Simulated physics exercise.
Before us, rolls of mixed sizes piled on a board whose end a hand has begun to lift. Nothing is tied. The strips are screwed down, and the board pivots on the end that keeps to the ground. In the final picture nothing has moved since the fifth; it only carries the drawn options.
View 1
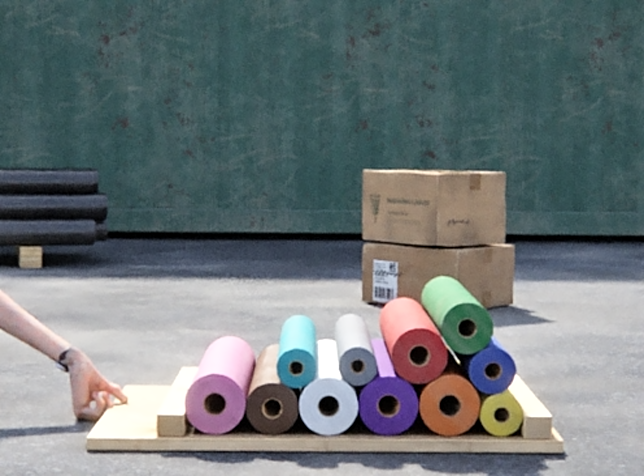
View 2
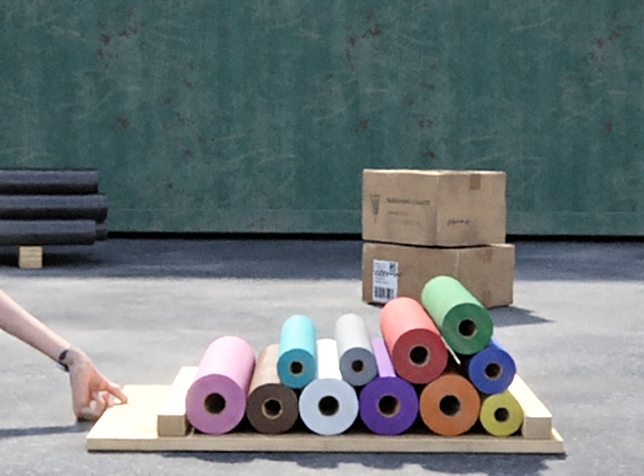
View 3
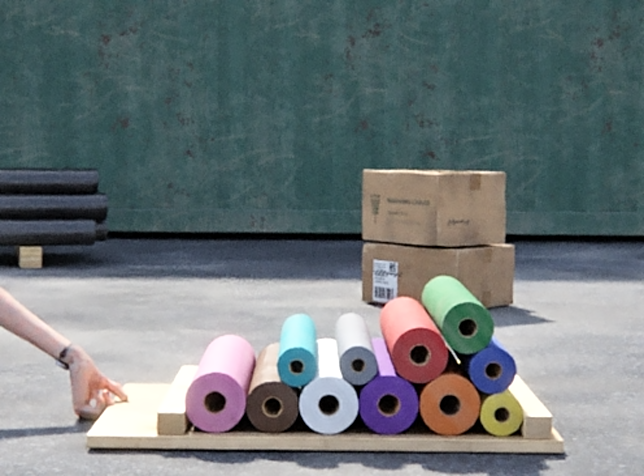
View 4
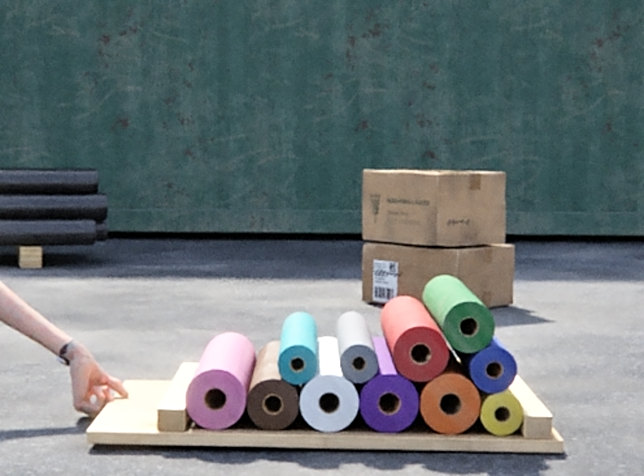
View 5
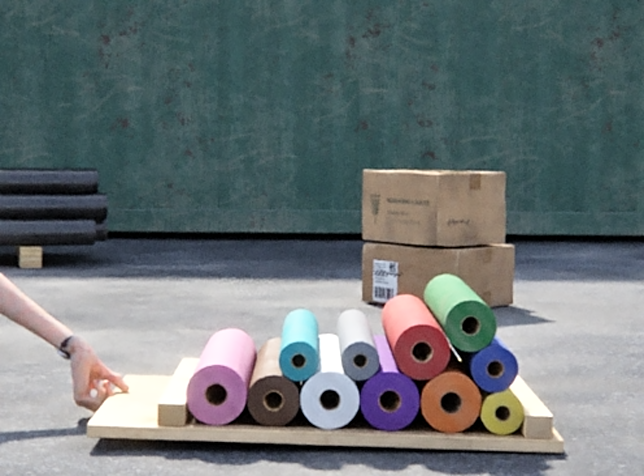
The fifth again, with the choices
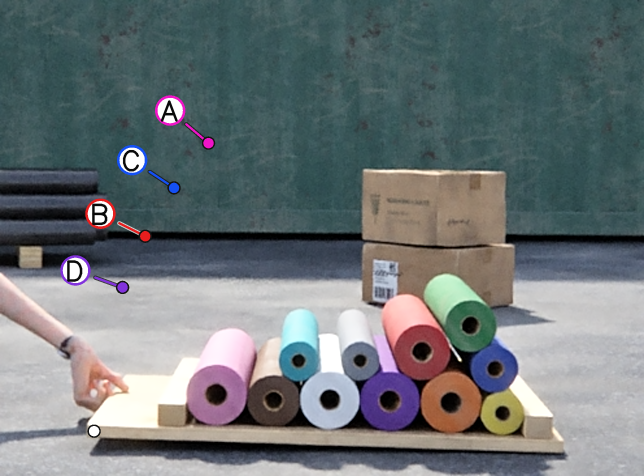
A pile of colourful rolls rests on a board as a hand slightly lifts its left end.
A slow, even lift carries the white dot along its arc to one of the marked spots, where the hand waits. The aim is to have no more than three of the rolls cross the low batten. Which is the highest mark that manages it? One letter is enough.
Mark C is as high as it can go.
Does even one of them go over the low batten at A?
At A: Yes.
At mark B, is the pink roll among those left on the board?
Yes, with B.
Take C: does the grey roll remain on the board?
Yes.
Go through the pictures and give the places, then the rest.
Turquoise roll (297, 368); blue roll (493, 371), in the first picture.
Blue roll (493, 371); grey roll (358, 366), in the second picture.
Board (325, 405); pink roll (215, 402); brown roll (273, 407); orange roll (450, 405), in the third picture.
Board (325, 403); pink roll (215, 399); brown roll (273, 404), in the fourth picture.
Board (325, 400); pink roll (216, 394); brown roll (274, 401), in the fifth picture.
On the marked copy, A at (209, 143); B at (145, 236); C at (174, 188); D at (122, 287); the white dot at (94, 431).
With C. Early on, board at 19°.
Further on, board at 33°.
At the end, board at 33°, three over the low batten (blue, red, green).
As for the rest, A five over the low batten; B two over the low batten (blue, green); D two over the low batten (blue, green).
